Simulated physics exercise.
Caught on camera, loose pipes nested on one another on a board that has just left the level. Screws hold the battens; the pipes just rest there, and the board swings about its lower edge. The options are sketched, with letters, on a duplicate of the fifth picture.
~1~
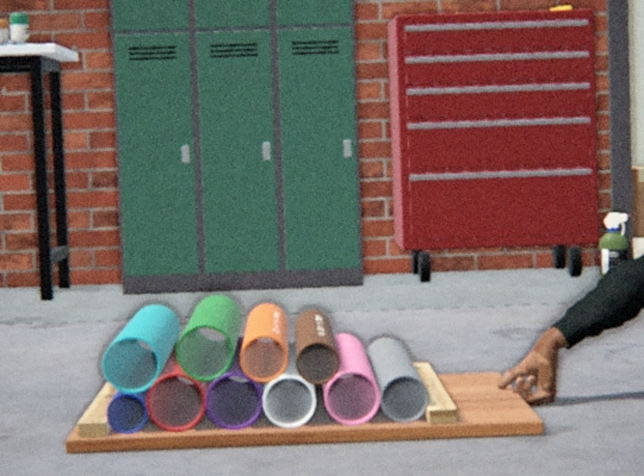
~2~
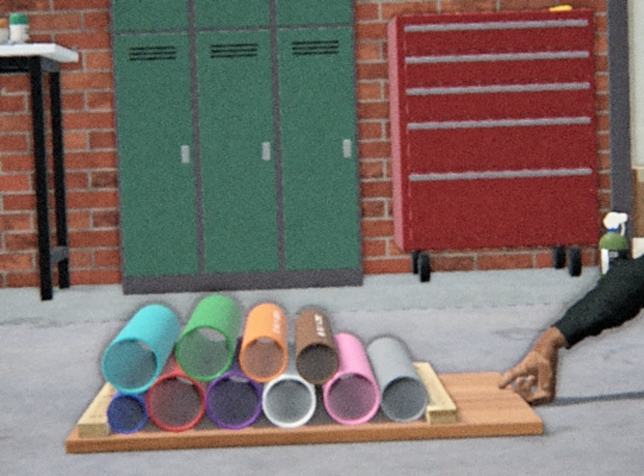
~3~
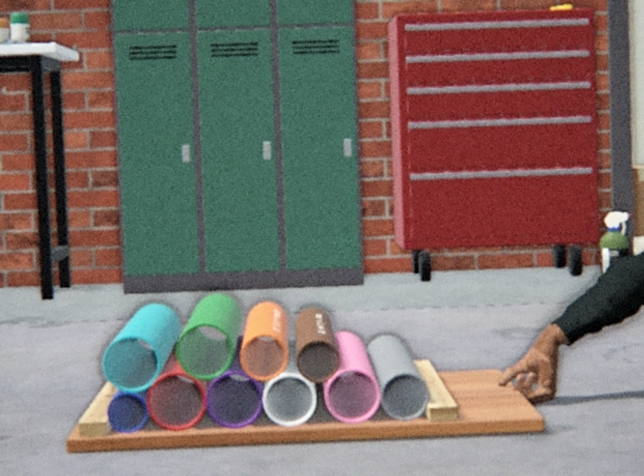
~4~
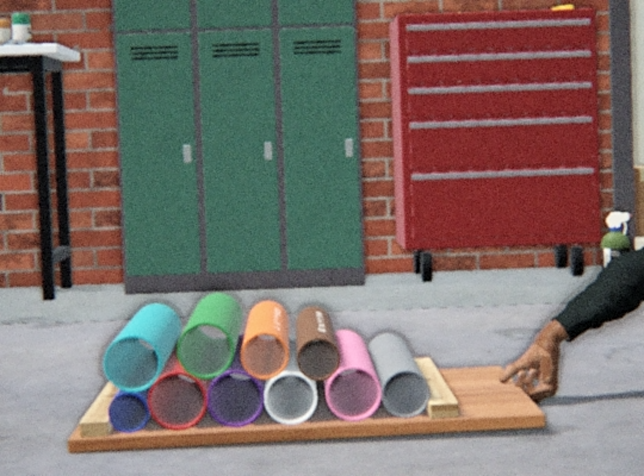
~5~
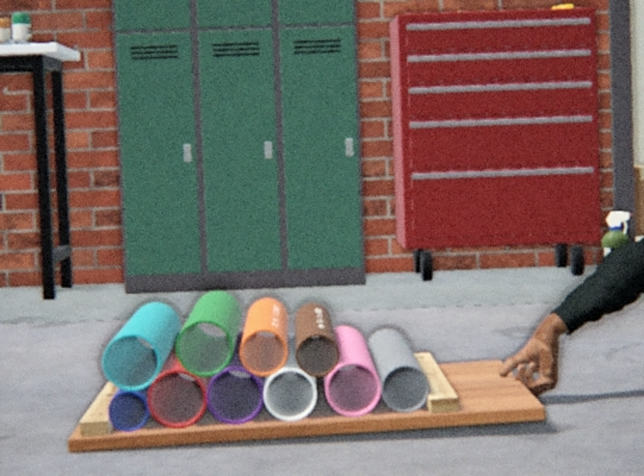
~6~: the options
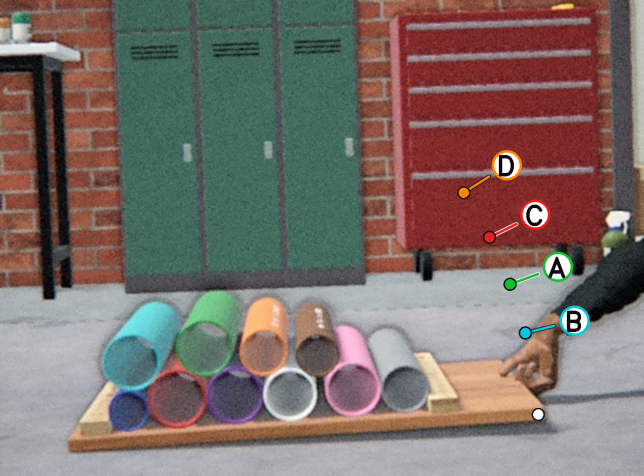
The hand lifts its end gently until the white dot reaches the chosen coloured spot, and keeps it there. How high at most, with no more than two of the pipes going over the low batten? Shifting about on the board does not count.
The answer is mark D.
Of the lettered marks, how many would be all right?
Four of the four.
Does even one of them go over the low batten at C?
Yes, at C.
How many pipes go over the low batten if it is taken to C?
It comes to one.
On the copy, A at (510, 284); B at (525, 333); C at (490, 238); D at (464, 193); the white dot at (538, 415).
On D. First, board at 17°.
Then, board at 30°.
Finally, board at 30°, one over the low batten (turquoise).
By contrast, A one over the low batten (turquoise); B one over the low batten (turquoise); C one over the low batten (turquoise).
